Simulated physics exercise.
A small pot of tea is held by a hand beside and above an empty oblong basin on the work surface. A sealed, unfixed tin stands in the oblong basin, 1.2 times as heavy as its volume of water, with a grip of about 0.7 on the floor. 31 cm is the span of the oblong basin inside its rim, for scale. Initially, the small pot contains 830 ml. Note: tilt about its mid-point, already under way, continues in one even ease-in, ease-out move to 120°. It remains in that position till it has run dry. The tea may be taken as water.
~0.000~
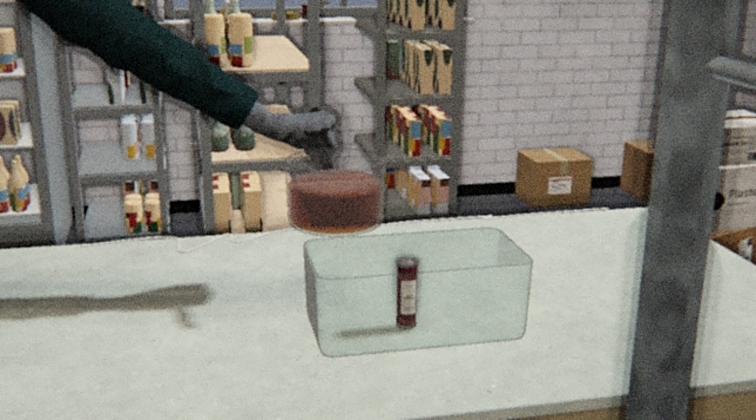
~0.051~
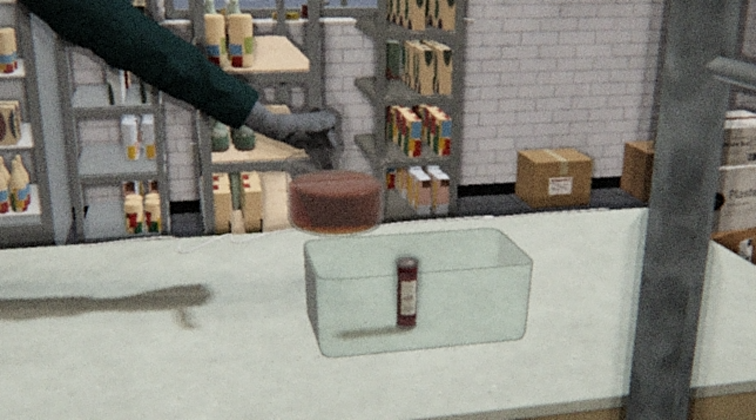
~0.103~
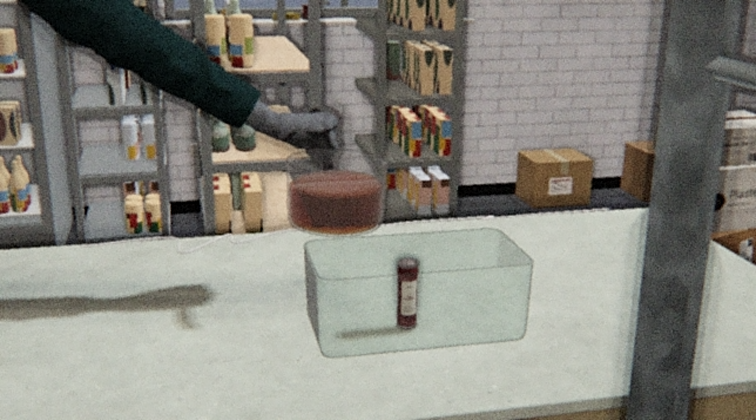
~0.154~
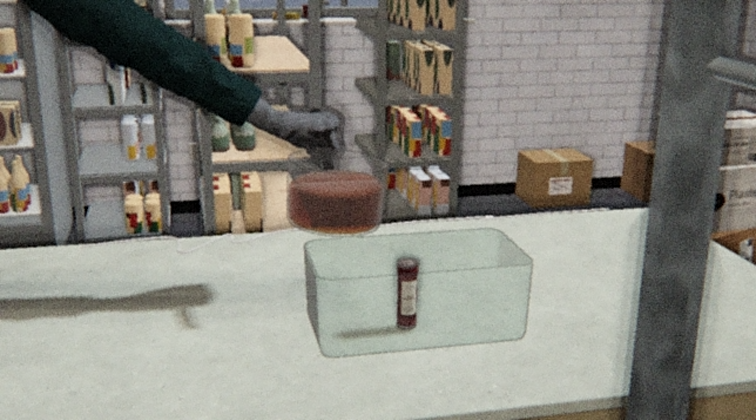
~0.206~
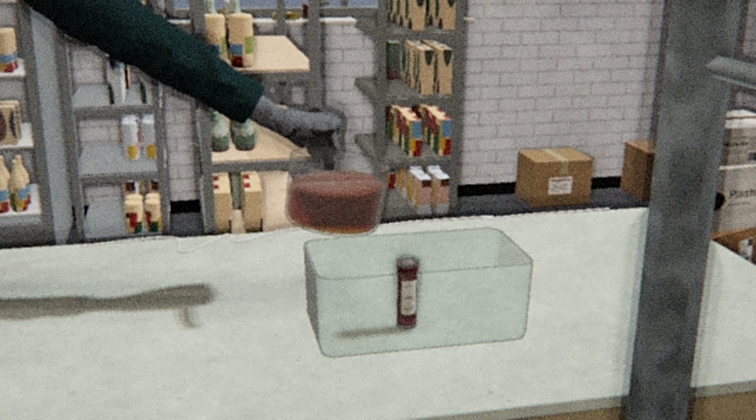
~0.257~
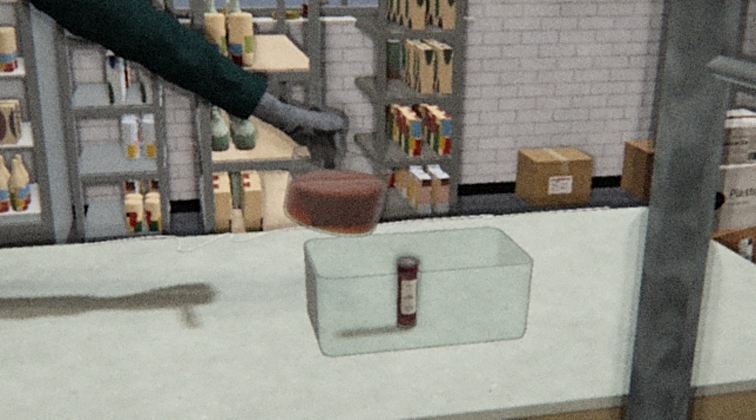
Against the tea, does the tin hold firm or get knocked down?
It manages to stay erect.
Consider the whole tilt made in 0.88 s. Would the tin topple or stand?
So the tin will hold steady.
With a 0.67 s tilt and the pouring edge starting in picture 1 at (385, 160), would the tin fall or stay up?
Then the tin comes down.
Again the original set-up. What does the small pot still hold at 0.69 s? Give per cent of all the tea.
Still held: Roughly 68 % of the total.
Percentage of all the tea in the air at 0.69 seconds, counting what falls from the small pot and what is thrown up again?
Around 24 in a hundred.
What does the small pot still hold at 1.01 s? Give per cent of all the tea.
Near 10 in a hundred.
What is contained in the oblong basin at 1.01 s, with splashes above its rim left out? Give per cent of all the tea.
Some 86 per cent.
Then, 0.69 s in, the tilt is 74° and 67 per cent is still to pour; the tin stands where it began.
Then, 1.01 s in, the tilt is 112° and 9 per cent is still to pour; the tin stands where it began.
Then, 1.35 s in, the tilt is 120° and 0 per cent is still to pour; the tin stands where it began.
Then, 1.71 s in, the tilt is 120° and 0 per cent is still to pour; the tin stands where it began.
Finally, the tin stands where it began.
